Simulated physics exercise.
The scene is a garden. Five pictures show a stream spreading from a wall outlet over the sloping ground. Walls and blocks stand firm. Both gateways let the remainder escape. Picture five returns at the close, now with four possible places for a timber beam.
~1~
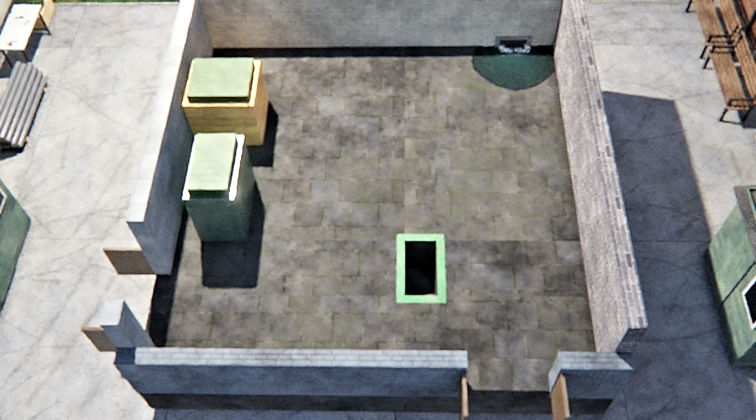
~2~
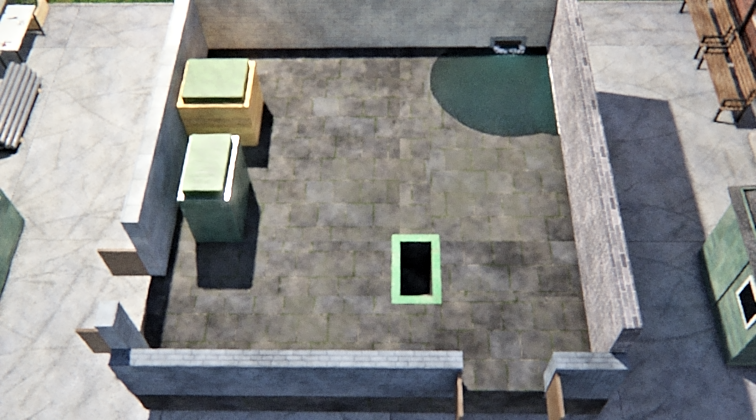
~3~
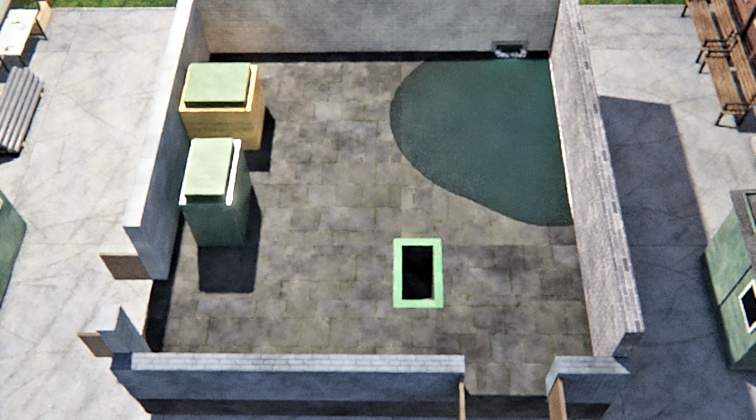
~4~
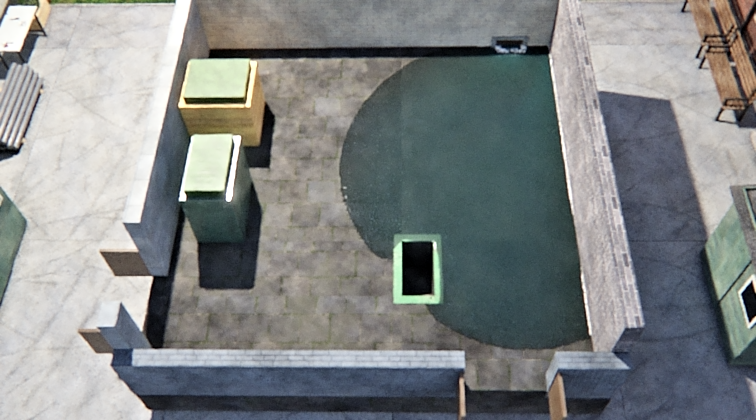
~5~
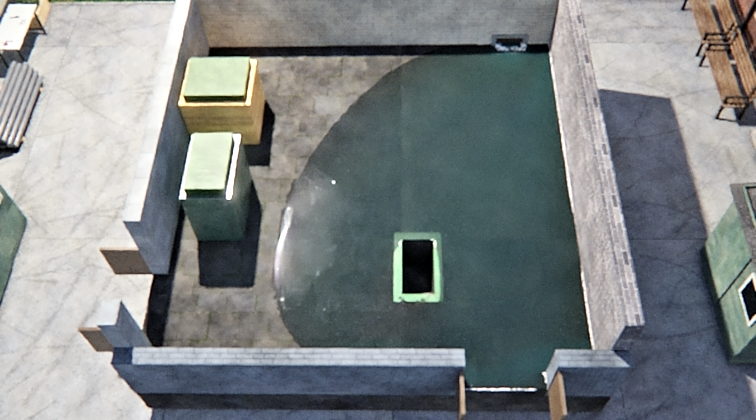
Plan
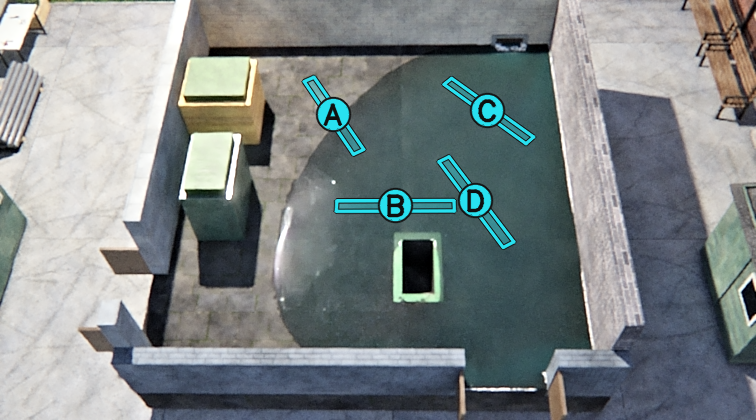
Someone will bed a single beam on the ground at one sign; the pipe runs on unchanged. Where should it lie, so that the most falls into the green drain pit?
The best spot is A.
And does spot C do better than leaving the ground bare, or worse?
Spot C is worse.
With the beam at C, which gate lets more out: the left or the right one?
The right gate.
In cyan, A from (309, 79) to (358, 151); B from (336, 206) to (454, 205); C from (447, 81) to (529, 140); D from (444, 159) to (508, 244).
Choosing A, about 28 % of the stream goes into the green drain pit, about 71 % out by the gates.
Choosing B, about 10 % of the stream goes into the green drain pit, about 89 % out by the gates.
Choosing C, about 13 % of the stream goes into the green drain pit, about 85 % out by the gates.
Choosing D, about 8 % of the stream goes into the green drain pit, about 90 % out by the gates.
